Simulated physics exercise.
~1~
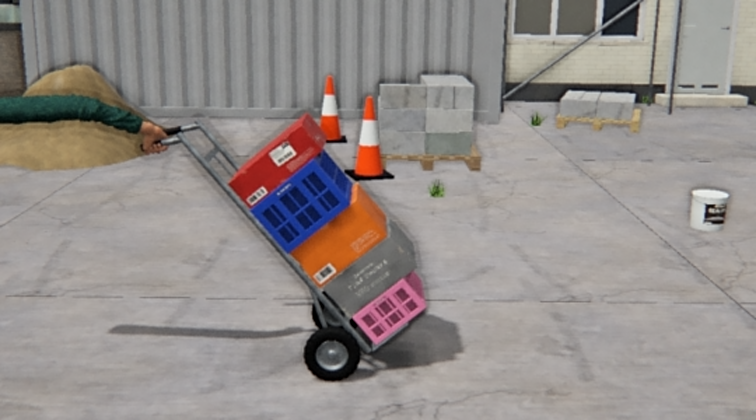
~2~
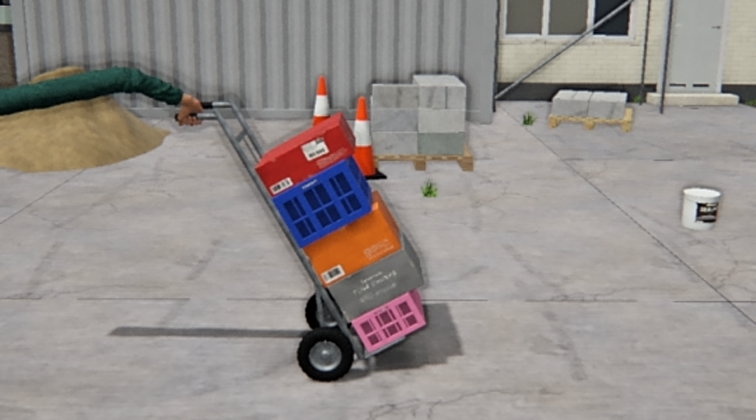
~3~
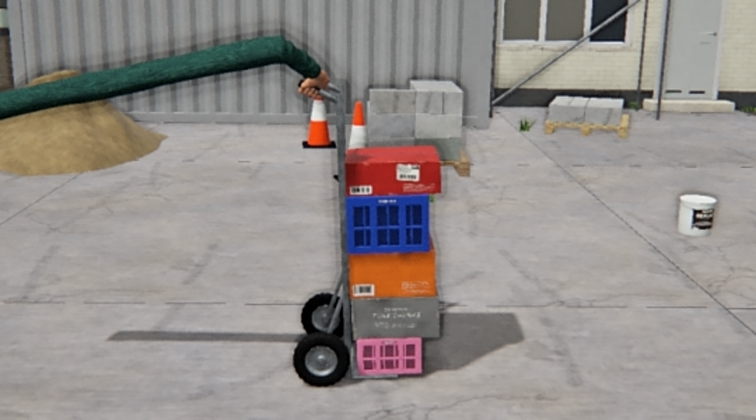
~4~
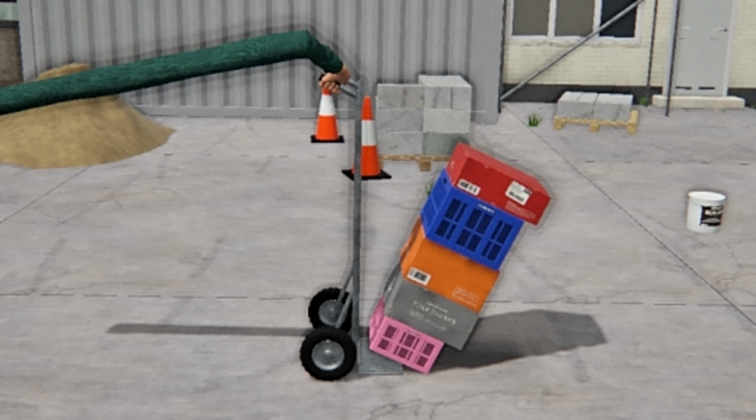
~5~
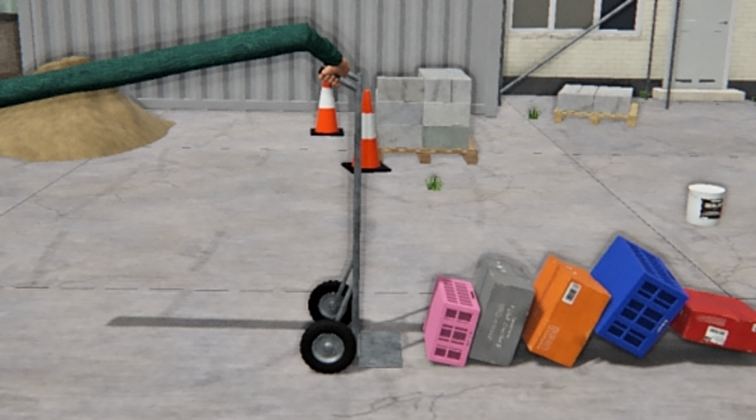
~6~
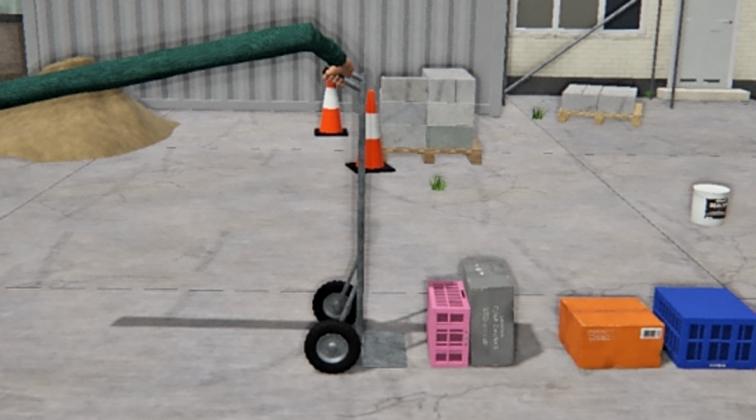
On a paved concrete yard seen from the side, a two-wheeled hand truck leans back to the left, held by a green-sleeved arm, with sand, traffic cones and pale blocks behind. It carries a tilted stack, with a red parcel on top, then a blue crate, an orange box, a grey box and a pink crate. The hand swings the truck upright, and the stack keeps going, tipping away to the right. The pieces topple in a row across the ground. Finally the pink crate stands on end beside the toe plate against the grey box, the orange box and blue crate lie farther right, and the red parcel is out of view.
